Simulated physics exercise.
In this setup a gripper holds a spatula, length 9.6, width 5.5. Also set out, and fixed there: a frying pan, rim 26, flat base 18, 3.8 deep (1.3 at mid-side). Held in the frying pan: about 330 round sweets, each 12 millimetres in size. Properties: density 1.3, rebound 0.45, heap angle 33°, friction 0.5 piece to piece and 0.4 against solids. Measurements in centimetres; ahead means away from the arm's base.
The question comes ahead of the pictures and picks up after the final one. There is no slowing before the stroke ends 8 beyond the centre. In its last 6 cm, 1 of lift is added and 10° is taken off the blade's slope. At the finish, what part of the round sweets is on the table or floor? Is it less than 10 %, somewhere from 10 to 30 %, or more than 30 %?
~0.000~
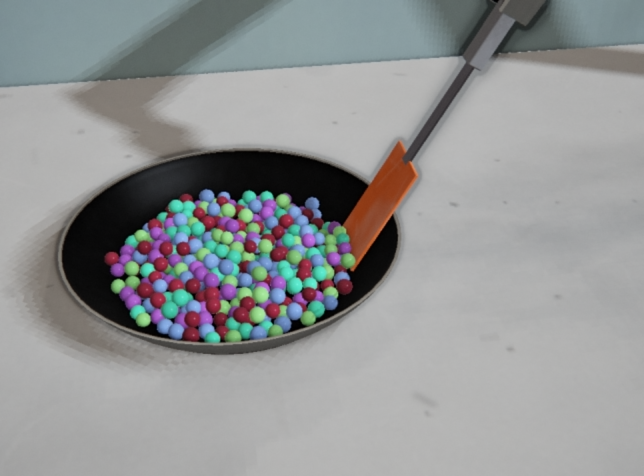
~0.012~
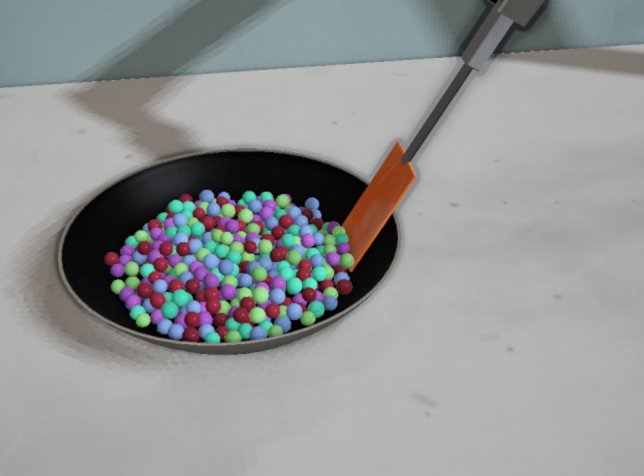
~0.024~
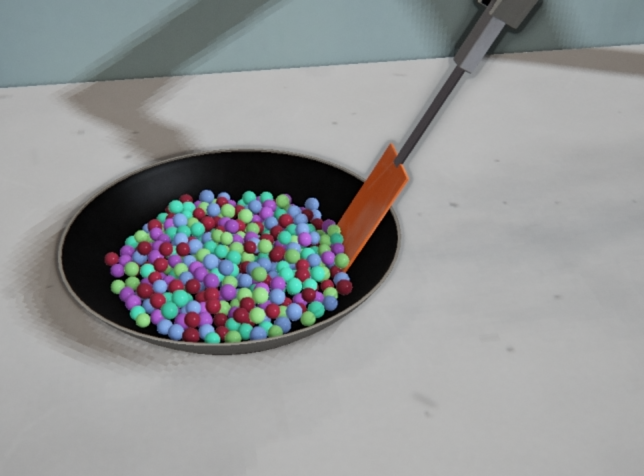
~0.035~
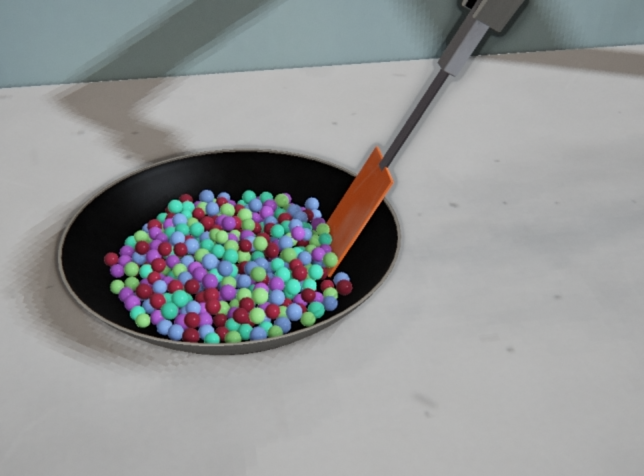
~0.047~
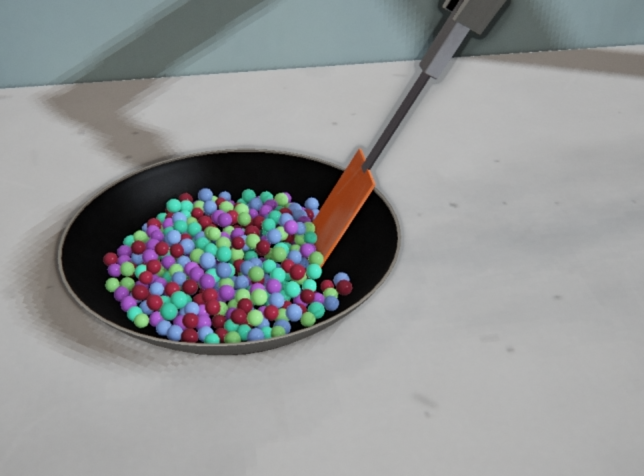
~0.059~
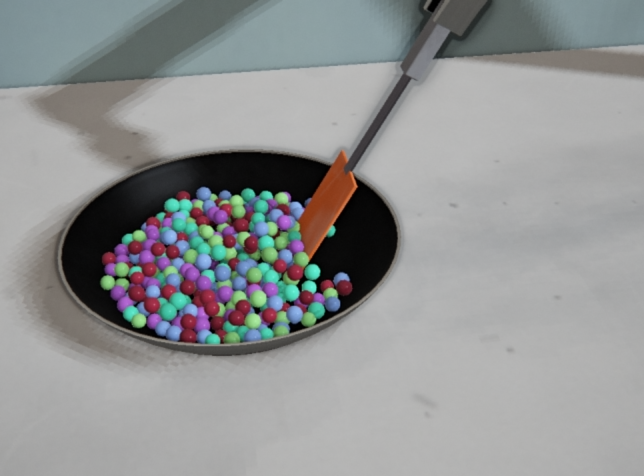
It is from 10 to 30 %.
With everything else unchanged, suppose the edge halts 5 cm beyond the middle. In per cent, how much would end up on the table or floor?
Near 5 per cent.
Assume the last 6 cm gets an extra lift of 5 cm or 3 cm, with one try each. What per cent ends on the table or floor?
20 and 20 per cent.
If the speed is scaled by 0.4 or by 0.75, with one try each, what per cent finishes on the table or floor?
About 0 and 10 per cent.
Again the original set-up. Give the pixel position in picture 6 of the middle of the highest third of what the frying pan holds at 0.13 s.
Centre: Roughly (170, 241) in the last picture.
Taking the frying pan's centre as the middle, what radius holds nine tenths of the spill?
That's near 40 cm.
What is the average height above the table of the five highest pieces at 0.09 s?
I'd put them at about 5 centimetres above the table.
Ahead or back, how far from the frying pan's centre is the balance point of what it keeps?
I'd say it's roughly 3.0 cm toward the front.
After 0.09 s, sloping 60°, highest piece 6 above the table; 332 in the frying pan.
After 0.13 s, sloping 57°, highest piece 7 above the table; 332 in the frying pan.
After 0.34 s, sloping 50°, highest piece 9 above the table; 269 in the frying pan, 56 on the table or floor, 7 on the blade or in flight.
After 1.39 s, sloping 50°, highest piece 4 above the table; 269 in the frying pan, 63 on the table or floor.
At rest, 269 in the frying pan, 63 on the table or floor. That is 19 % on the table or floor.
